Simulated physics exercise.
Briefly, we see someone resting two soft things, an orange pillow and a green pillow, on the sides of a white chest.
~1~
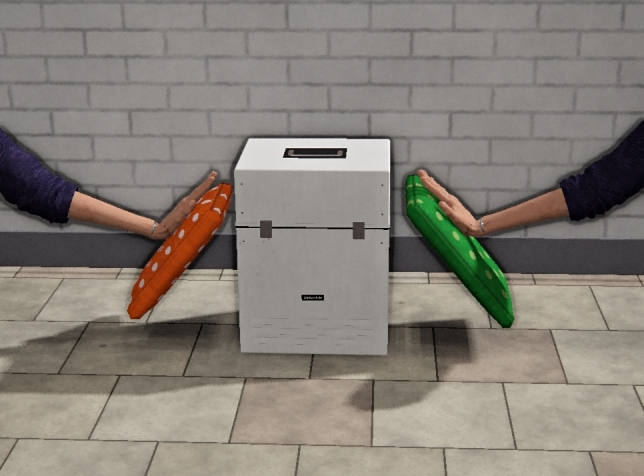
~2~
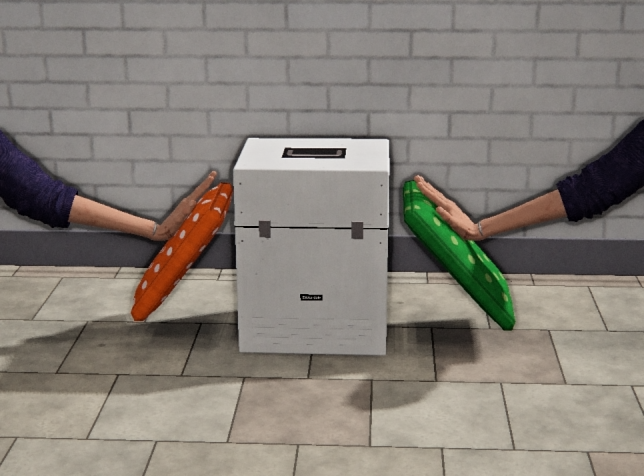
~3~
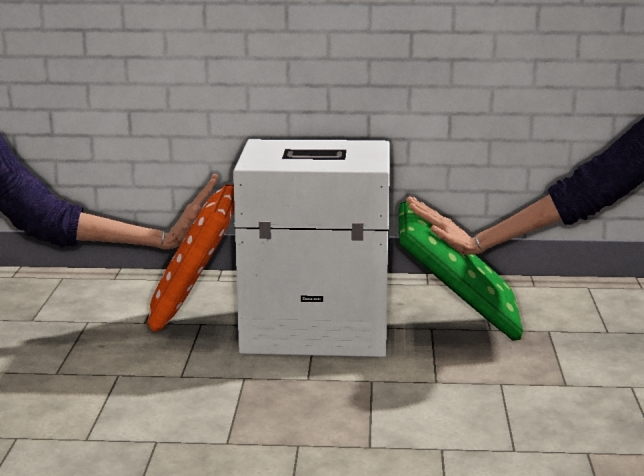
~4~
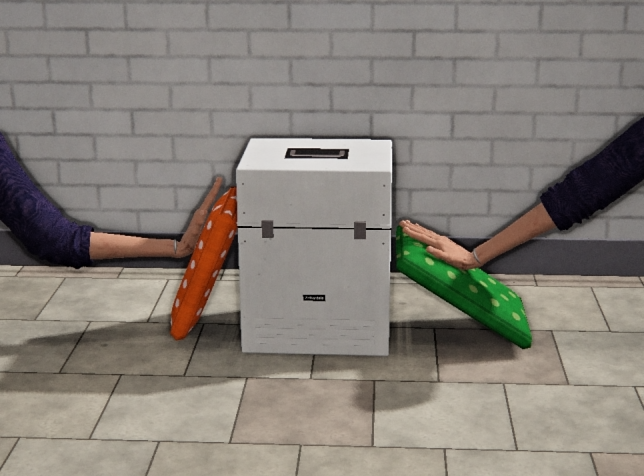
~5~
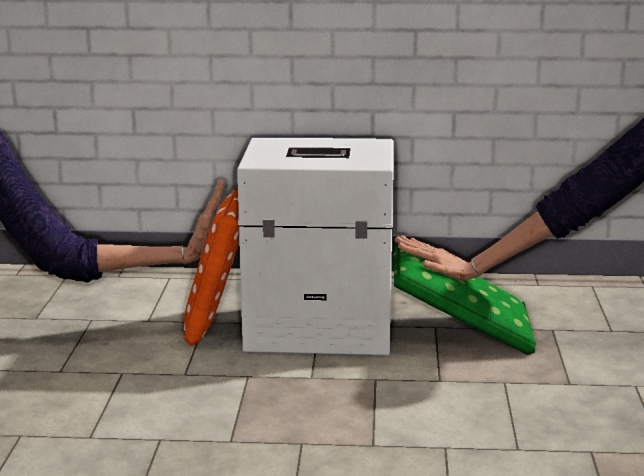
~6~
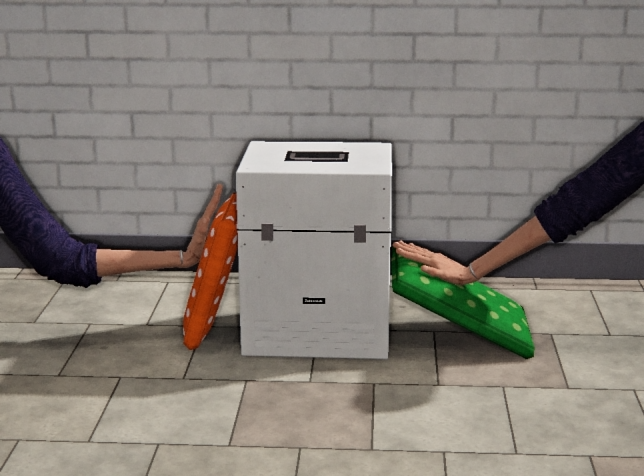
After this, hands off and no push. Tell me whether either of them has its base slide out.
Orange pillow - base stays put. Green pillow - base slides out.
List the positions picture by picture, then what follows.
The first picture shows orange pillow foot (134, 315), head (215, 216); green pillow foot (508, 324), head (412, 210).
The second picture shows orange pillow foot (137, 318); green pillow foot (509, 327).
The third picture shows orange pillow foot (155, 327); green pillow foot (517, 336).
The fourth picture shows orange pillow foot (178, 336); green pillow foot (527, 344).
The fifth picture shows orange pillow foot (192, 342); green pillow foot (531, 350).
The sixth picture shows orange pillow foot (191, 346), head (229, 224), almost upright; green pillow foot (530, 354), head (396, 286), at a low slant.
Then, 0.28 s on from there, orange pillow propped as before near (216, 270); green pillow slipping down near (465, 315).
Then, 0.40 s on from there, orange pillow propped as before near (216, 270); green pillow flat on the floor near (466, 323).
In the end, orange pillow propped as before near (216, 270); green pillow flat on the floor near (467, 326). The orange pillow keeps leaning and the green pillow slumps to the floor.
